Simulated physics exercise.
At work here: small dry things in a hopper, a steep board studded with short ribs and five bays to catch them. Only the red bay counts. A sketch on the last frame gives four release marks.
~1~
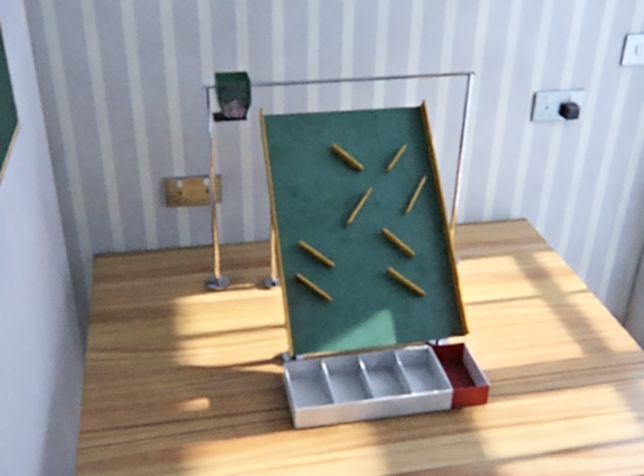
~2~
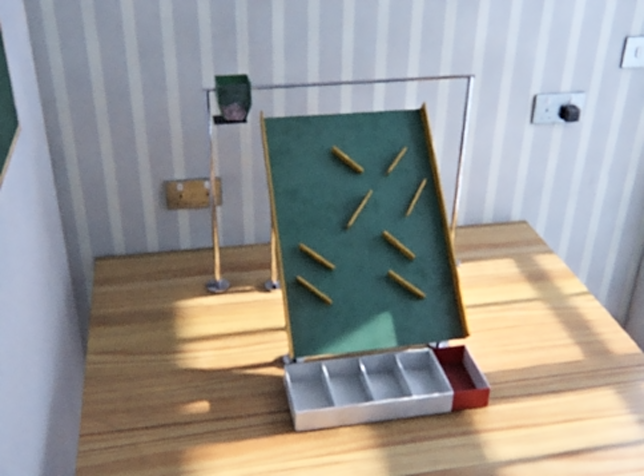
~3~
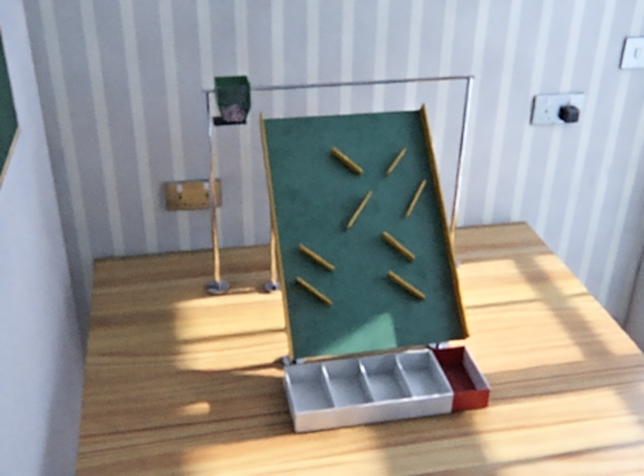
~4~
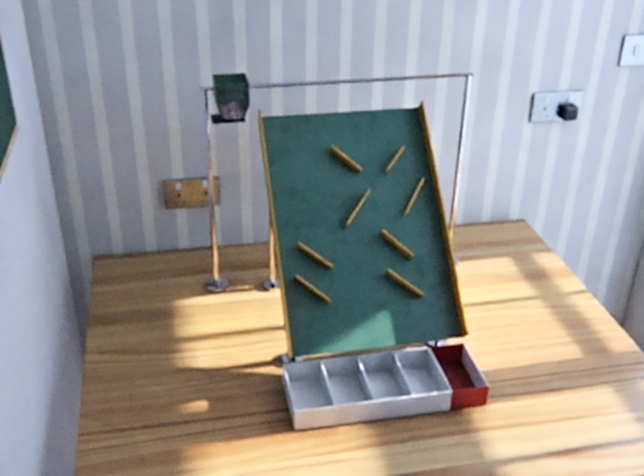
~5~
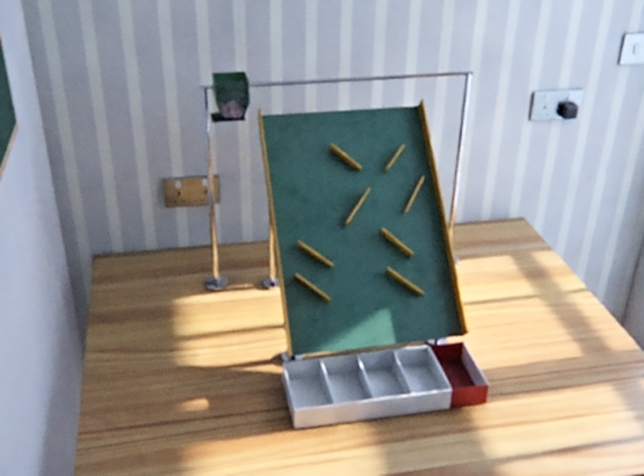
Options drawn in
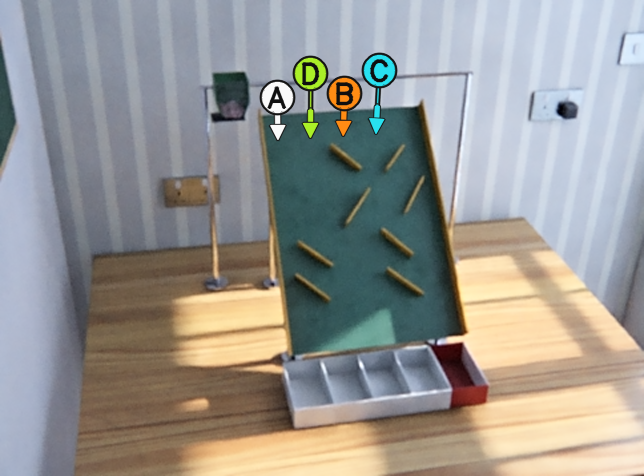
A tilted green board with gold edges and eight short gold ribs stands on a sunlit wooden table against a striped wall, seen from the front and slightly above. At its foot sit four pale bays and a red one at the right, while a small dark green hopper hangs upper left on a thin metal rail. Nothing on the table moves; only the view shifts very slightly.
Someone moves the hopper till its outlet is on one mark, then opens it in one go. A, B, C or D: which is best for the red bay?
The answer is mark B.
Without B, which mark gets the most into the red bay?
That is mark C.
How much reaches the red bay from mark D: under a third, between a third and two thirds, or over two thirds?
Under a third.
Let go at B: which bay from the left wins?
The fifth.
On the marked copy, mark A meets the board at (277, 134); mark B meets the board at (343, 130); mark C meets the board at (376, 128); mark D meets the board at (310, 132).
With A, about a tenth in the red bay, the larger part in other bays, about a tenth outside the box.
With B, almost all in the red bay, just a few in other bays, about a tenth outside the box.
With C, roughly a third in the red bay, roughly half in other bays, about a tenth outside the box.
With D, about a tenth in the red bay, the larger part in other bays, about a tenth outside the box.
